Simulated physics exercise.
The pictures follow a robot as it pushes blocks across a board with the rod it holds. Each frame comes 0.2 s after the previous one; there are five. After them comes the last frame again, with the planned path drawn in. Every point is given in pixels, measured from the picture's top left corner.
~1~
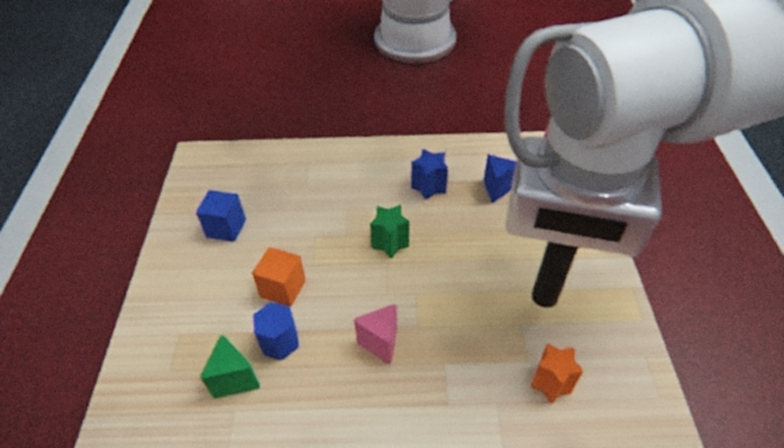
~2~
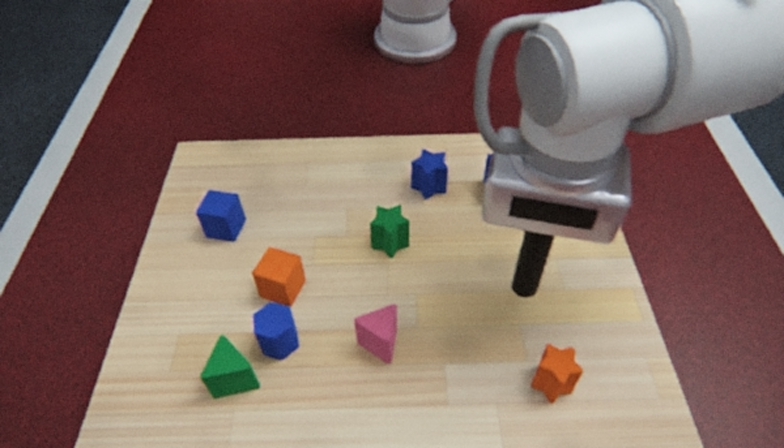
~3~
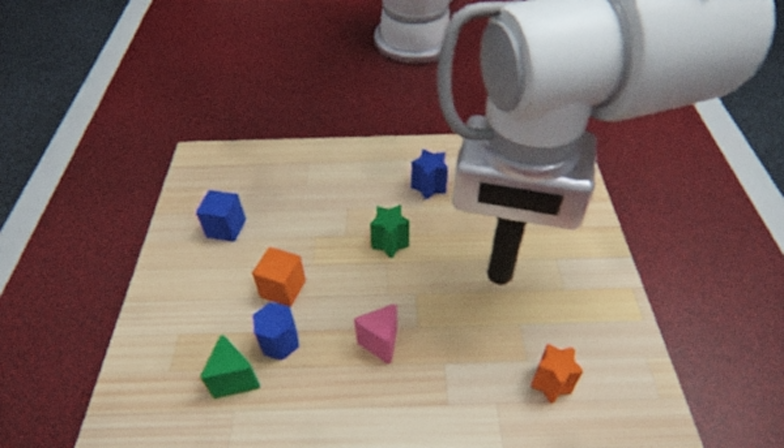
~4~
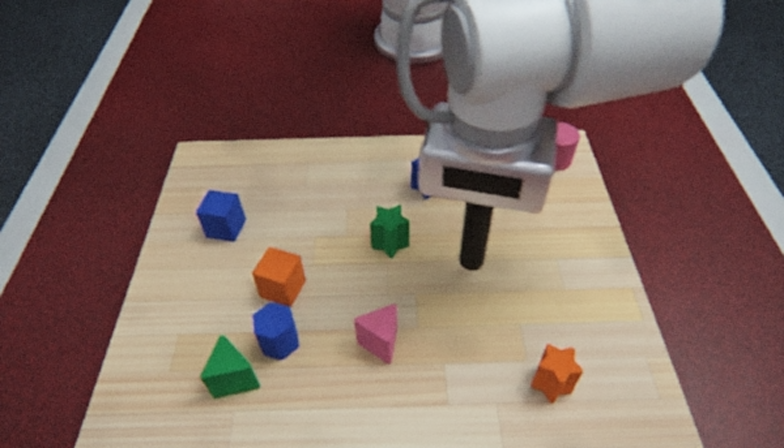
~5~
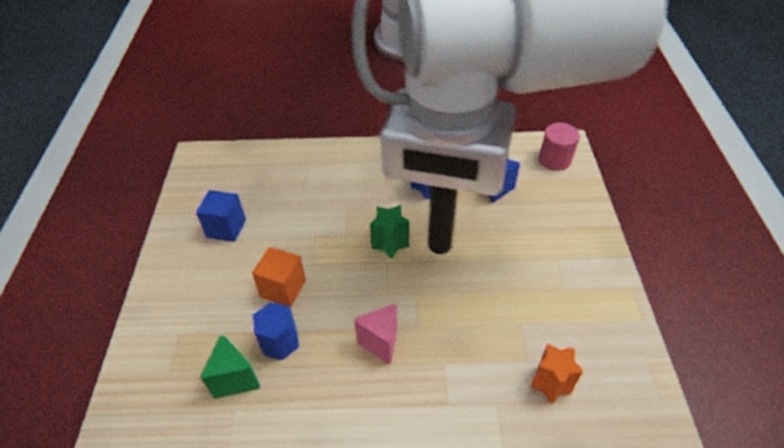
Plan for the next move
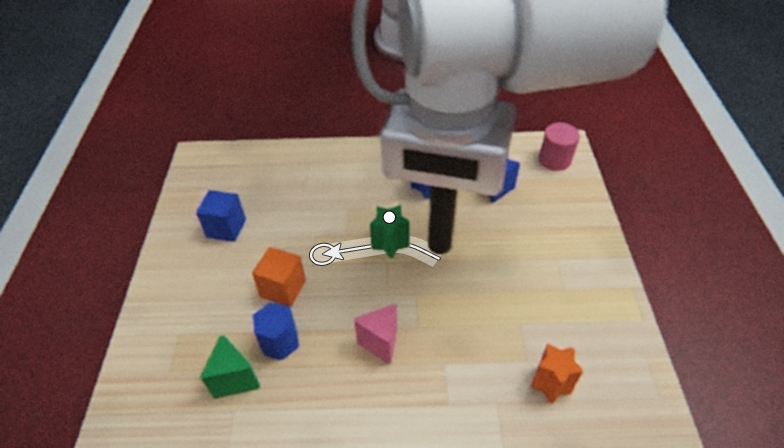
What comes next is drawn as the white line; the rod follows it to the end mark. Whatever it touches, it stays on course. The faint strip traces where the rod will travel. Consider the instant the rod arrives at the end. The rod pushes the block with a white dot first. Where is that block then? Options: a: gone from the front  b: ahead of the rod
a
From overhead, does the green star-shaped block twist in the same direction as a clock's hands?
Final answer: Yes.
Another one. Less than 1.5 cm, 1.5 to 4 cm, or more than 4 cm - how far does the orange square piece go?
The displacement of the orange square piece is below 1.5 cm.
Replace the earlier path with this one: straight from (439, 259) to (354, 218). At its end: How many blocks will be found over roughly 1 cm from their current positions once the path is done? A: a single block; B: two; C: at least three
Choice A: A single block.
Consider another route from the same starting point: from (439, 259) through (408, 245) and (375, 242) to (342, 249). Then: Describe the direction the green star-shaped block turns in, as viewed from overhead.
It goes round the way clock hands do.
The line goes from (439, 259) through (403, 244) and (363, 248) to (323, 254); the dot is on the green star-shaped block.
What follows on the original path. One third of the way, rod at (403, 231); green star-shaped block at (370, 213).
Two thirds of the way, rod at (360, 235); green star-shaped block at (333, 209), turned 30° clockwise.
At the end, rod at (321, 241); orange square piece unmoved; green star-shaped block at (316, 209), turned 100° clockwise.
